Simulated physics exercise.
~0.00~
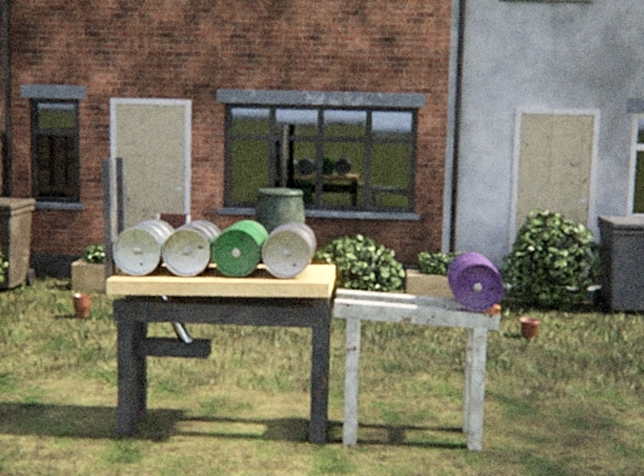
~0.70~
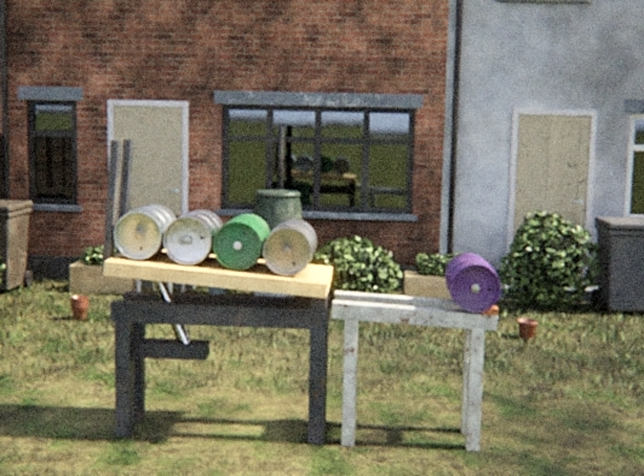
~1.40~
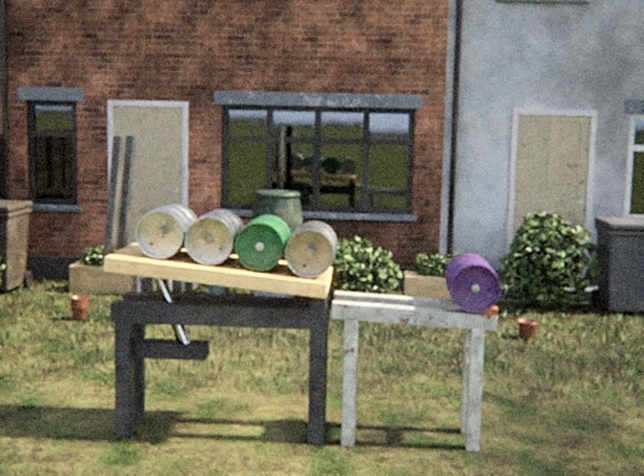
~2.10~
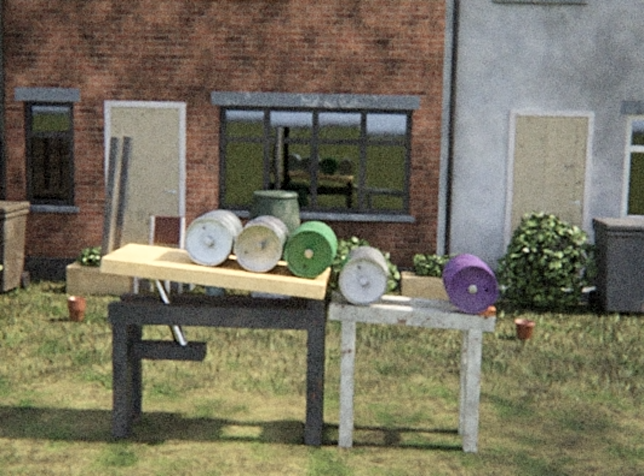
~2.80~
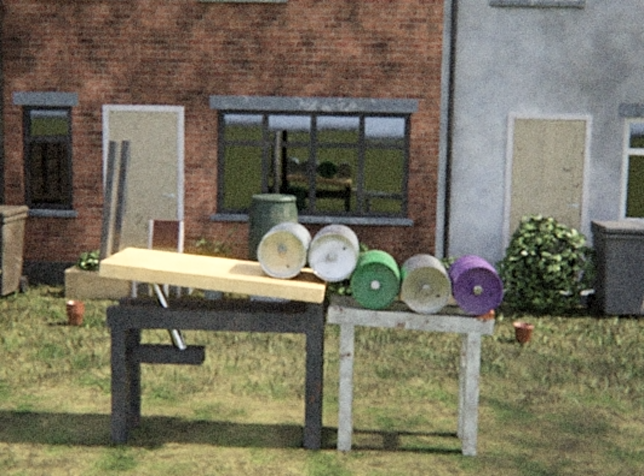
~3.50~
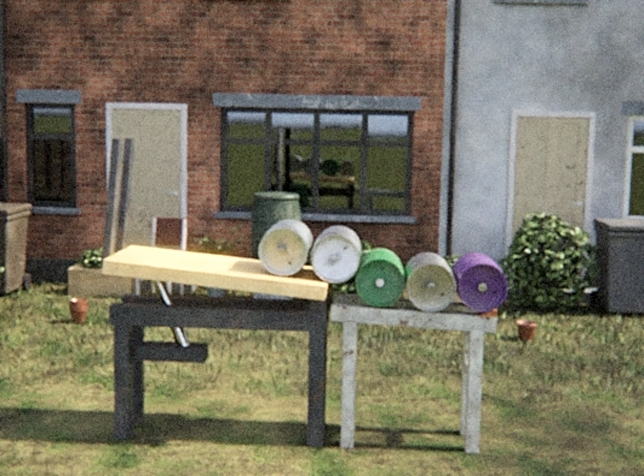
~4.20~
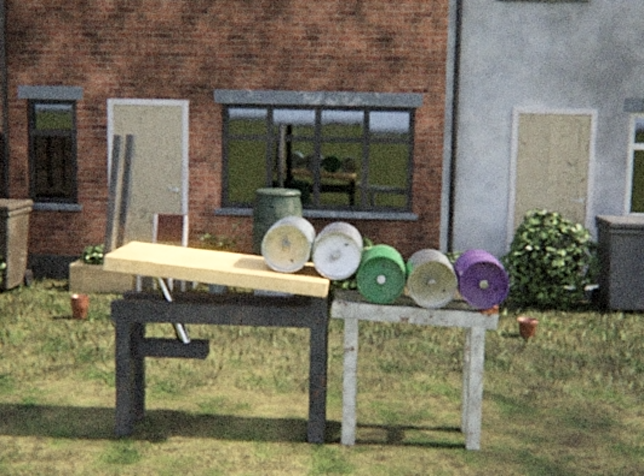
On the grass in front of a brick house and a grey one, four kegs, one of them green, sit on a wooden deck beside a pale rack holding a purple keg. The deck's left edge lifts a little, and the kegs start rolling right. The leading pale keg drops onto the rack and rolls up against the purple one, and the green keg follows it down. The purple keg shifts only slightly at the rack's right end. Finally, three kegs rest on the rack, with two pale ones bunched behind them by the deck's lower edge, and none has fallen off.
